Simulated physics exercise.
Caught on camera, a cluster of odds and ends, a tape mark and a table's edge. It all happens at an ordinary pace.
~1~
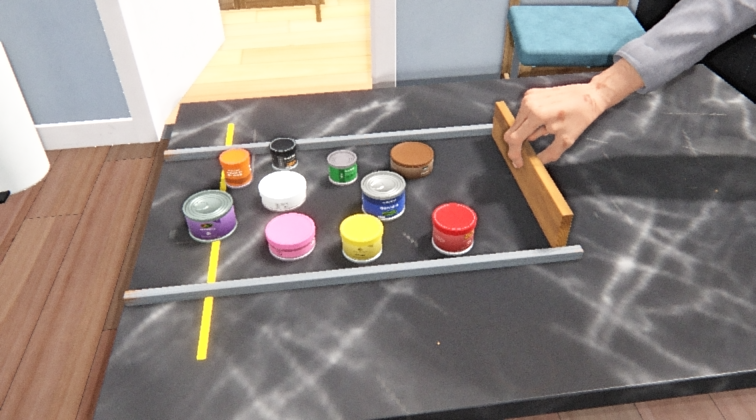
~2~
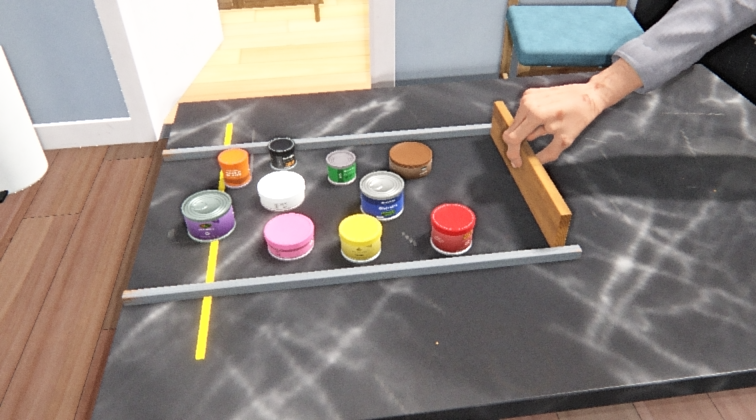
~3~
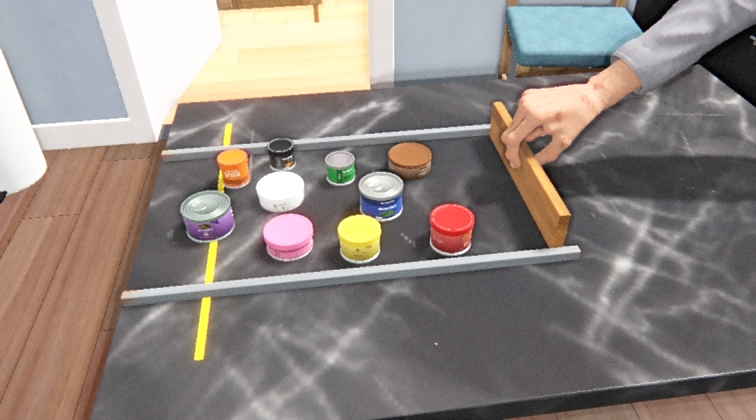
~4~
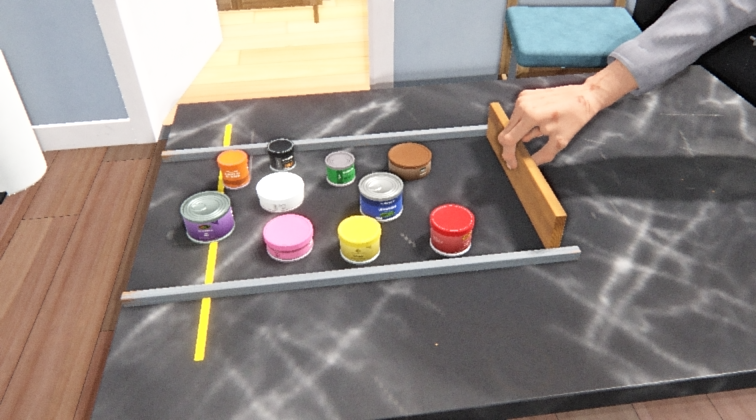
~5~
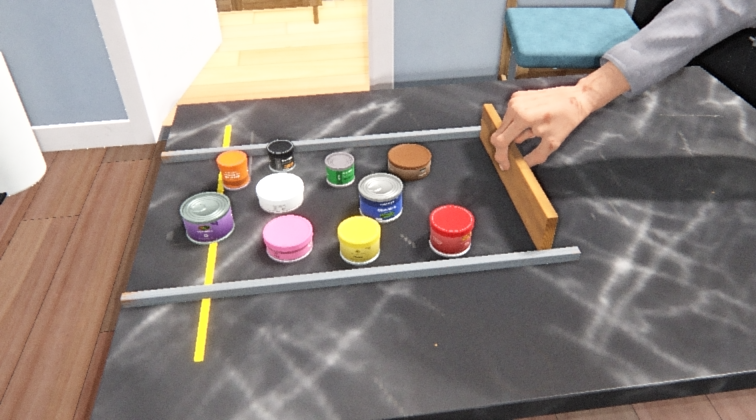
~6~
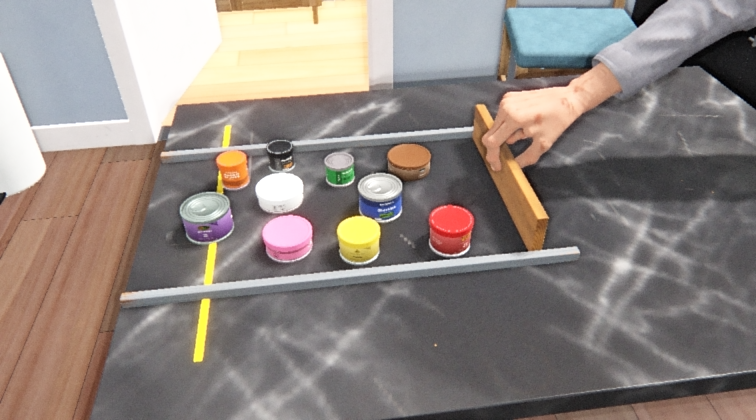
Wooden board held by a hand sliding slowly left between two grey rails toward small colourful tins and tubs that stay still.
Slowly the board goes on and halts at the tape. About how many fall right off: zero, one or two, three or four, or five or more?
The number that fall off is one or two.
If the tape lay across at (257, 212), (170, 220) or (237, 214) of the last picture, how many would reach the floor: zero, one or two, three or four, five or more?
One after another: Zero; more than four; none.
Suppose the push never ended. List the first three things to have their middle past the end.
In order: The orange tin, the purple tin, the green pot.
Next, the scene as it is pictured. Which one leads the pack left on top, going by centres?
It is the green pot.
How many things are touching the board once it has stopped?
That makes 4.
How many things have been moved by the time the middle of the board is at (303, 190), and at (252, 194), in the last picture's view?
The counts are 9 and 10.
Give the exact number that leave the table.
The count is 2.
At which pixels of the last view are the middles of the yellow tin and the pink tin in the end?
Near (141, 273) and (150, 244).
Soon after, none off yet; purple tin at rest near (208, 218); orange tin at rest near (234, 171); white tin at rest near (280, 194).
Then, none off yet; purple tin at rest near (208, 218); orange tin at rest near (234, 171); white tin at rest near (275, 196).
Further on, none off yet; purple tin moved a little near (181, 216); orange tin moved well along near (182, 174); white tin moved about its own width near (221, 198).
By the end, the number that fall off is one or two; fallen, orange tin and purple tin.
